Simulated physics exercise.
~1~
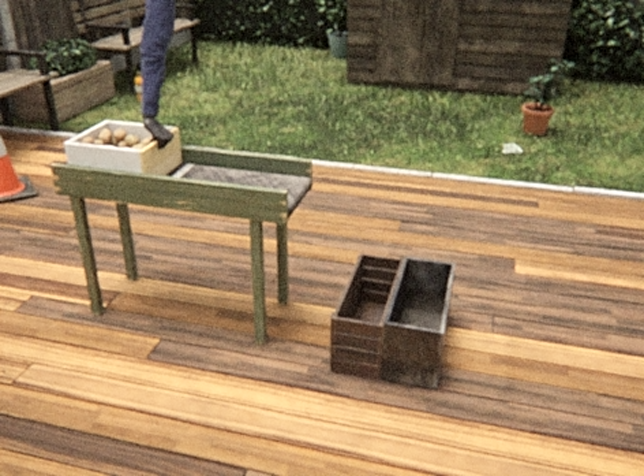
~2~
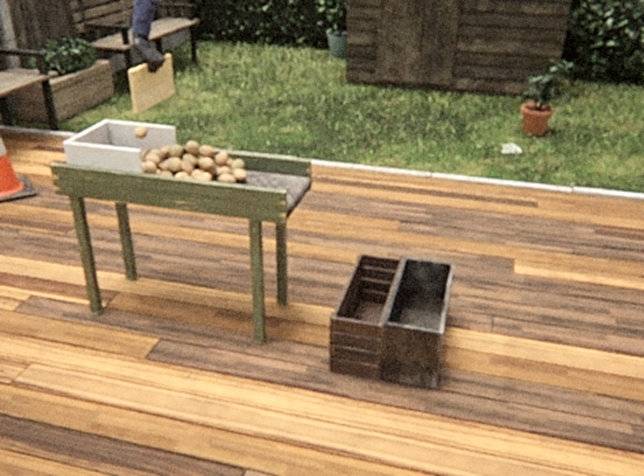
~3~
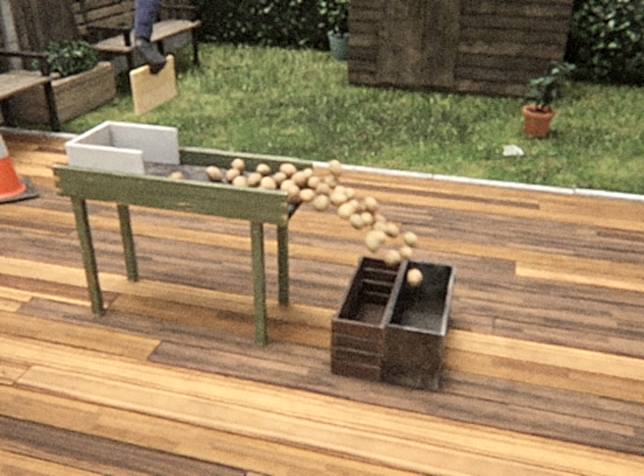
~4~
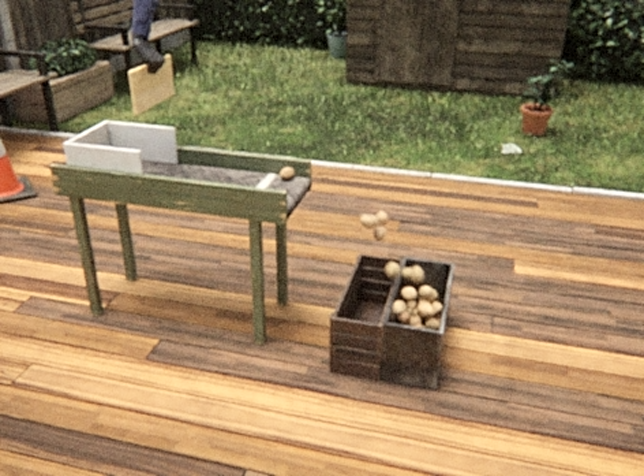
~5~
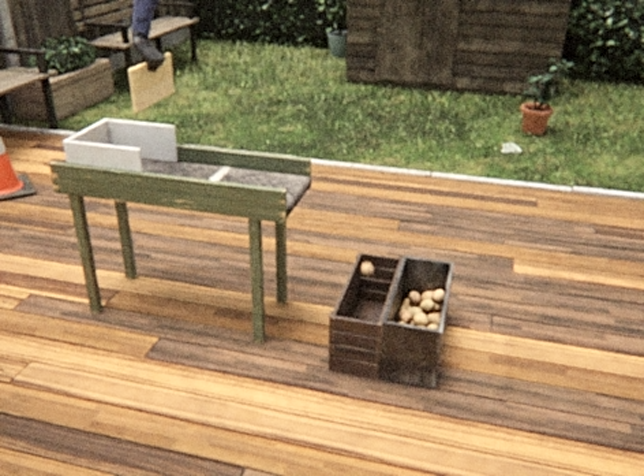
Potatoes spilled from a white pen onto a green-sided belt after a dark-sleeved arm lifted its gate, then rode right and tumbled off the end, nearly all landing in the black tote while just one ended up in the wooden bin.
